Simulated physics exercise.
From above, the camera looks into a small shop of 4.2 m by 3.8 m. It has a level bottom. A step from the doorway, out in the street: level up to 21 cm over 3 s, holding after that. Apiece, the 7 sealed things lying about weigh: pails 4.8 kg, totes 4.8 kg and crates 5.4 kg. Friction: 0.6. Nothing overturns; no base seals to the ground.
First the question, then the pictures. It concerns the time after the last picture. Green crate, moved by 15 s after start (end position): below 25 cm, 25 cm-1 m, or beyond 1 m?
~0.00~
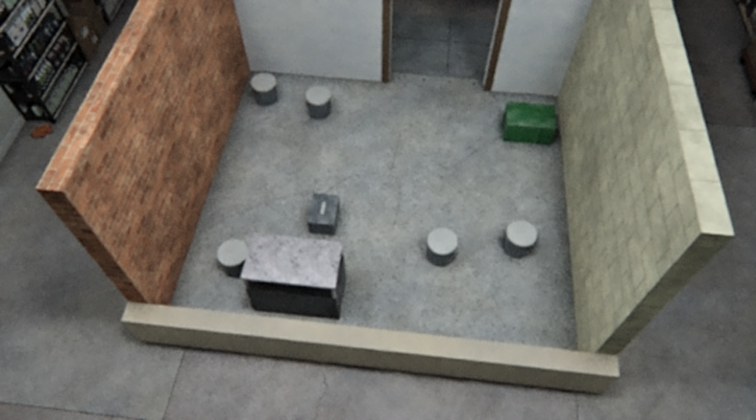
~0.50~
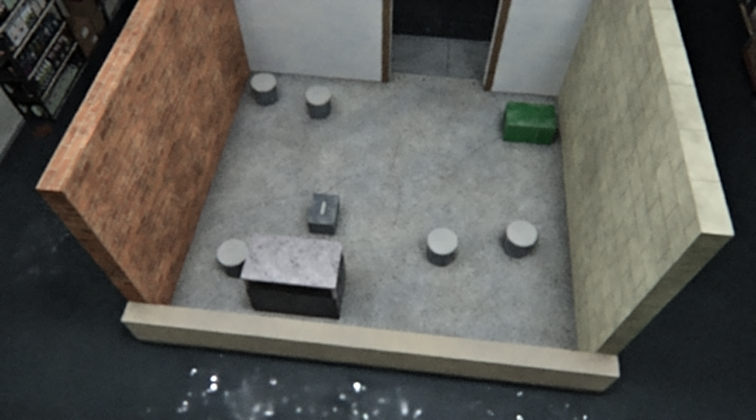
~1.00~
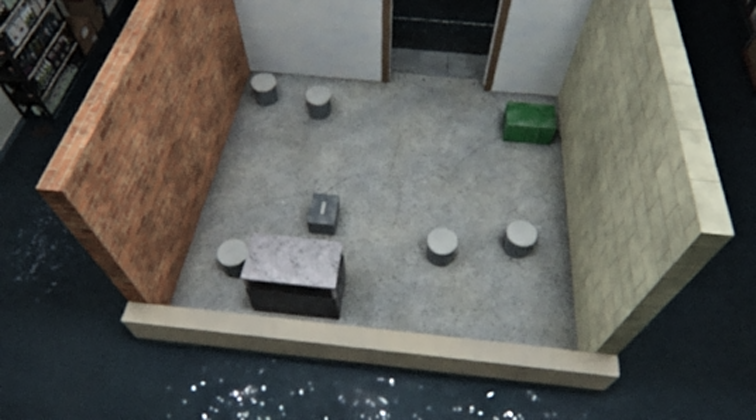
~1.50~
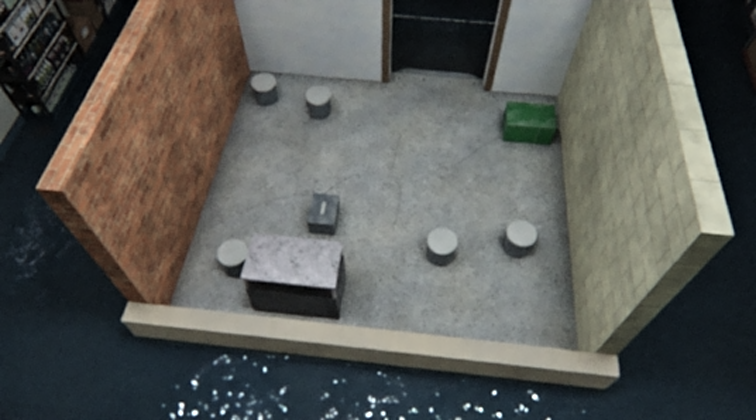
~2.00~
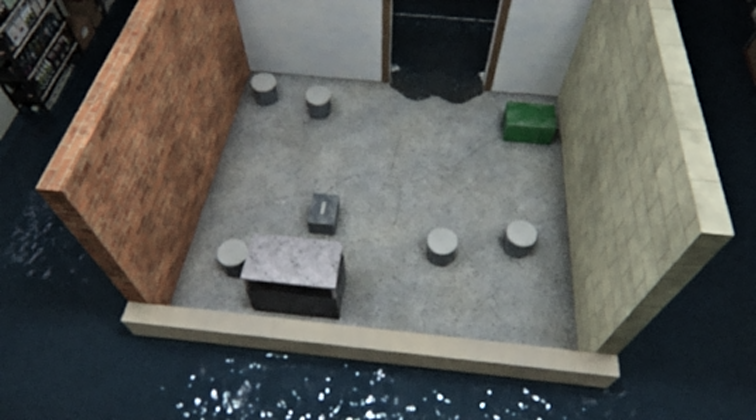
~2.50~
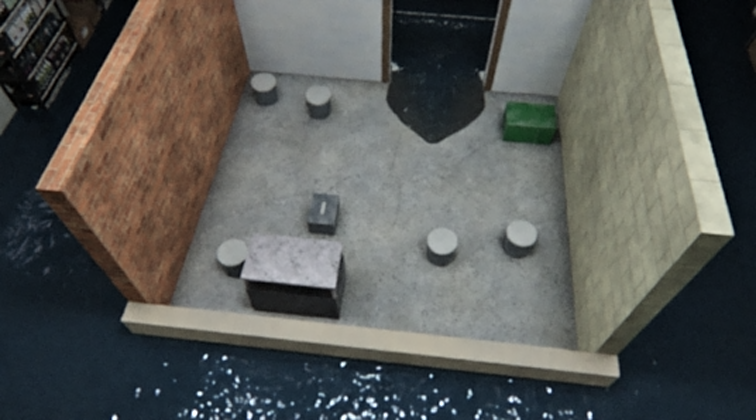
Looks like it will get pushed a little way.
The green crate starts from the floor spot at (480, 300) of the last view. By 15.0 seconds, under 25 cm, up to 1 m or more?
Outcome - it ends up well away.
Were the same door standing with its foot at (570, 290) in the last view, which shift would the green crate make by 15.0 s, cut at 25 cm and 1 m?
Outcome: The green crate moves far off.
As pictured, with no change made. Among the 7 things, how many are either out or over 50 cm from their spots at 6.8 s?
By that time the total stands at 3.
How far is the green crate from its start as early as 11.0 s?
By that time, close to 30 cm.
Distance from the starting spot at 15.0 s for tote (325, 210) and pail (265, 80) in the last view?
First 140 cm, then 250 cm.
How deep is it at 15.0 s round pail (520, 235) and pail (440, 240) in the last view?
I'd estimate 19 cm for the first and 11 cm for the second.
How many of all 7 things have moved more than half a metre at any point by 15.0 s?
Total: 7.
After 3.5 s the green crate is near (531, 115), 0.0 m from its start, aground; 0 afloat.
After 6.8 s the green crate is near (541, 116), 0.1 m from its start, aground; 3 afloat.
After 11.0 s the green crate is near (510, 98), 0.3 m from its start, afloat; 6 afloat.
After 15.0 s the green crate is near (534, 150), 0.7 m from its start, afloat; 7 afloat.
